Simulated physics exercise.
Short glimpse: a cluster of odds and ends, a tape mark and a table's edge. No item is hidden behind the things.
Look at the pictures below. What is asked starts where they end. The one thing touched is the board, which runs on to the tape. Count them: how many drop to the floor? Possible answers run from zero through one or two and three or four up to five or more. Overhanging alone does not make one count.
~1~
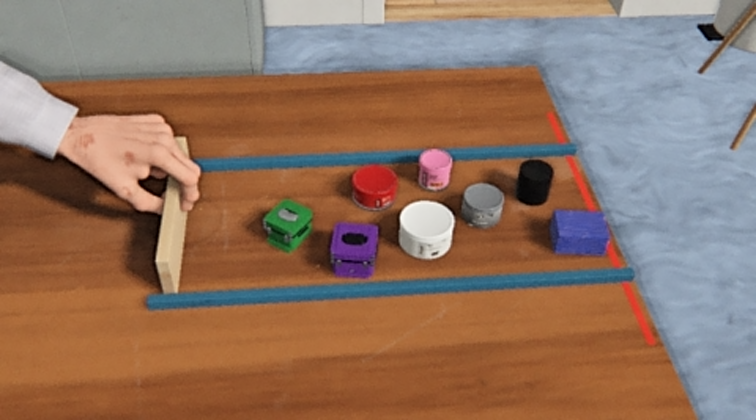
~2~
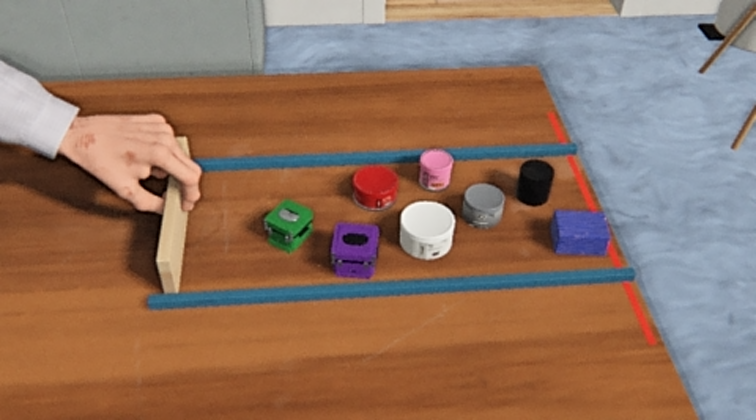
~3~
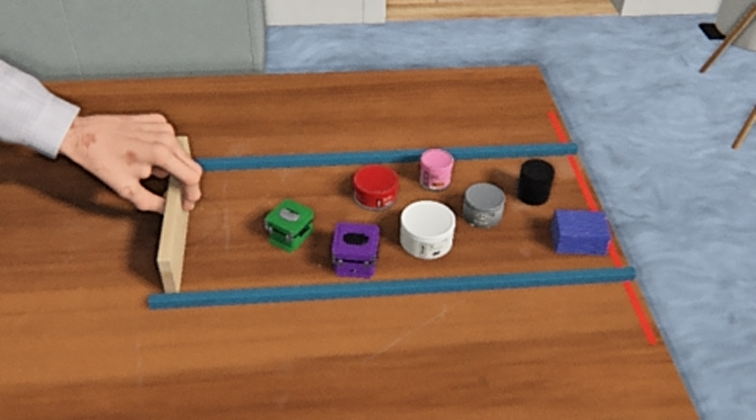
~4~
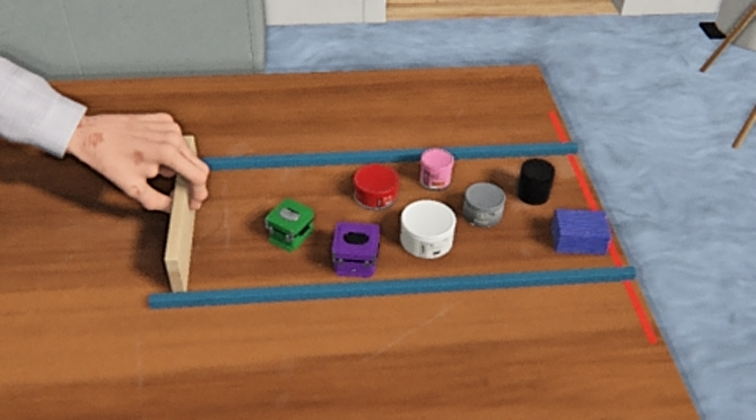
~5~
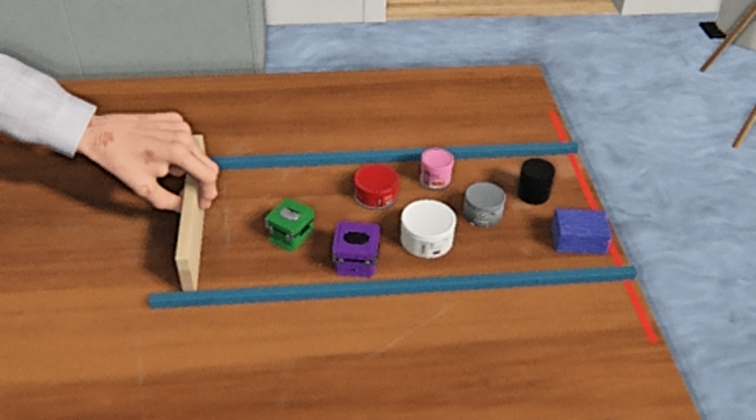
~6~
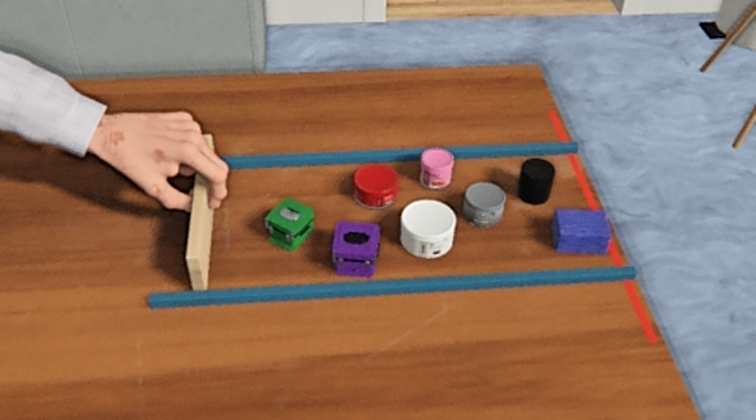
Count them up and five or more have fallen.
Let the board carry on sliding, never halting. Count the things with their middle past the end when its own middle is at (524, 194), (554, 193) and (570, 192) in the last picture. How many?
Counts by place: 1 / 4 / 4.
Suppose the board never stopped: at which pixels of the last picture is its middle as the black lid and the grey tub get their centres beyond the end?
At (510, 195) for the black lid; at (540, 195) for the grey tub.
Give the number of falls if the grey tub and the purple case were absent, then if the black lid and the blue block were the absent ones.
Well, the first time you'd get 6, and the next time 6.
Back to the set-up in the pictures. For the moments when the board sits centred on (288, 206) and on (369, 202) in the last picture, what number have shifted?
At that stage 1; at the next, 4.
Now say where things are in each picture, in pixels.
The first frame shows blue block (579, 233); black lid (534, 183); grey tub (482, 206); board (176, 212); tape (593, 210).
The second frame shows black lid (535, 183); red pot (375, 188).
The third frame shows grey tub (483, 206); white tub (427, 230).
The fourth frame shows blue block (581, 232); board (184, 211).
The fifth frame shows black lid (536, 181); green case (291, 225).
The sixth frame shows blue block (581, 231); black lid (536, 181); grey tub (484, 205); board (203, 210); tape (595, 209).
A little later, none off yet; blue block at rest near (581, 231); black lid at rest near (536, 181); grey tub at rest near (484, 205).
Next, none off yet; blue block at rest near (581, 231); black lid moving near (543, 177); grey tub shifted about its own width near (513, 191).
Later still, none off yet; blue block shifted about its own width near (626, 240); black lid tilted a little near (610, 165); grey tub shifted well along near (584, 179).
When it is over, the number that fall off is five or more; down, green case, purple case, red pot, white tub, pink tin, grey tub, black lid and blue block.
